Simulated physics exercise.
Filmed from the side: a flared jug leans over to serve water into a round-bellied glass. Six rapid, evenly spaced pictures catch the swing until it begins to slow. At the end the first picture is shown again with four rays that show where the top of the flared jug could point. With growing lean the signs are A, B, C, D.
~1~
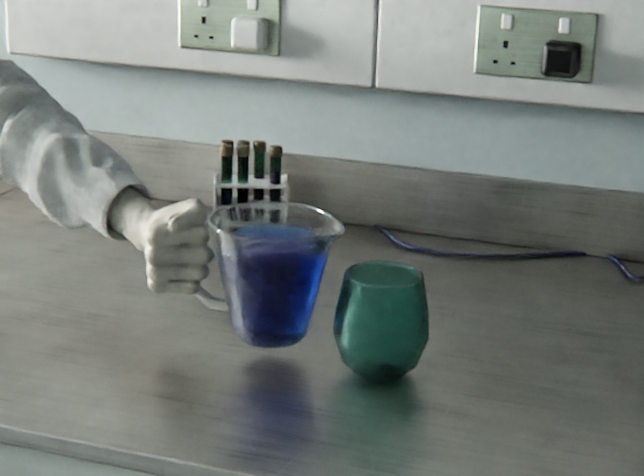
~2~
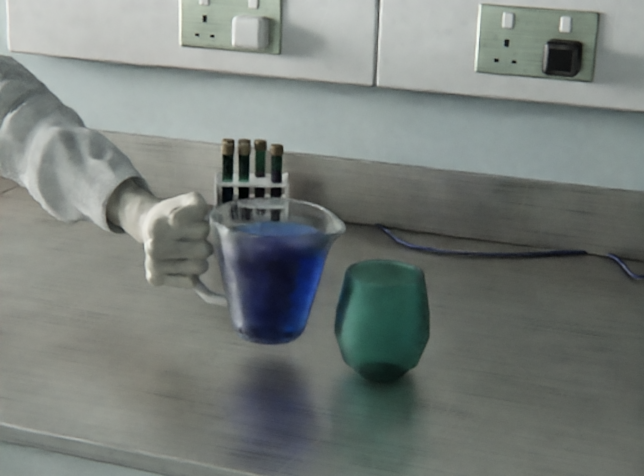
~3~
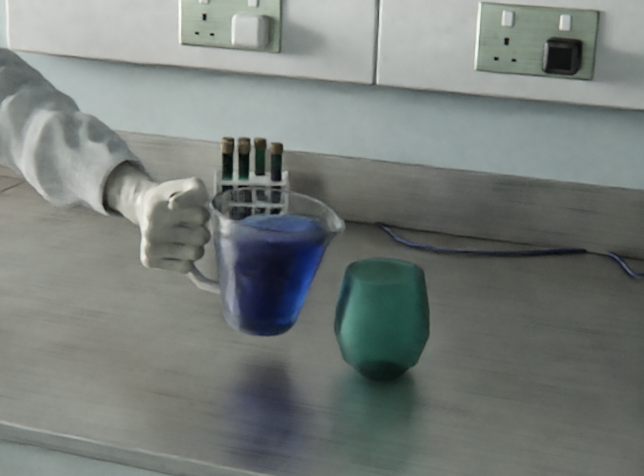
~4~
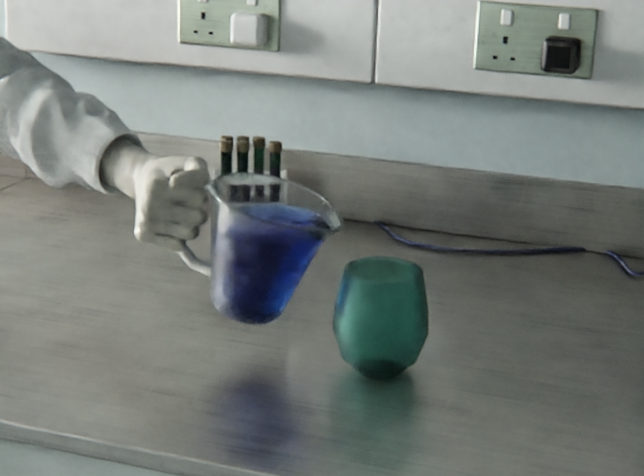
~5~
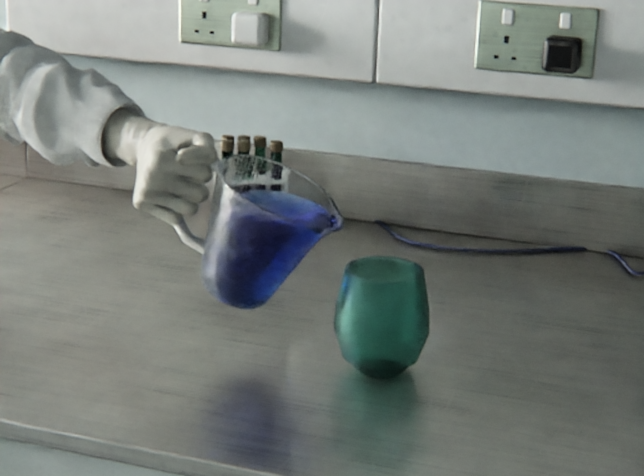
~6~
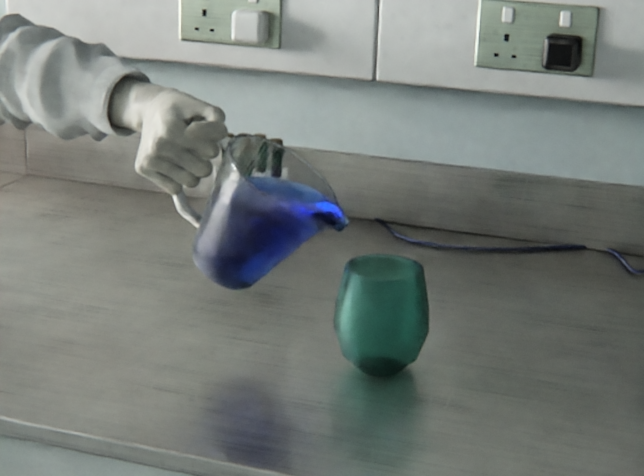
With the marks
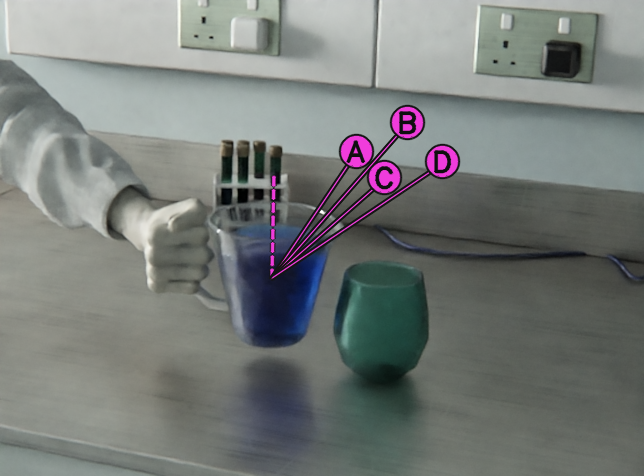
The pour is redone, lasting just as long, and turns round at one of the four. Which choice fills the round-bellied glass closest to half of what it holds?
The answer is tilt D.
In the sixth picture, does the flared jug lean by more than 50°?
No.
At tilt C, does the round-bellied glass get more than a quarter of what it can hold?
Yes, clearly.
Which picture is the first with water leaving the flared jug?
In picture 6.
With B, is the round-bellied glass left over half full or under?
Under half.
On the marked copy, A at (347, 165); B at (397, 135); C at (373, 189); D at (429, 172).
With A, the round-bellied glass ends with about 13 % of what it can hold.
With B, the round-bellied glass ends with about 24 % of what it can hold.
With C, the round-bellied glass ends with about 36 % of what it can hold.
With D, the round-bellied glass ends with about 50 % of what it can hold.
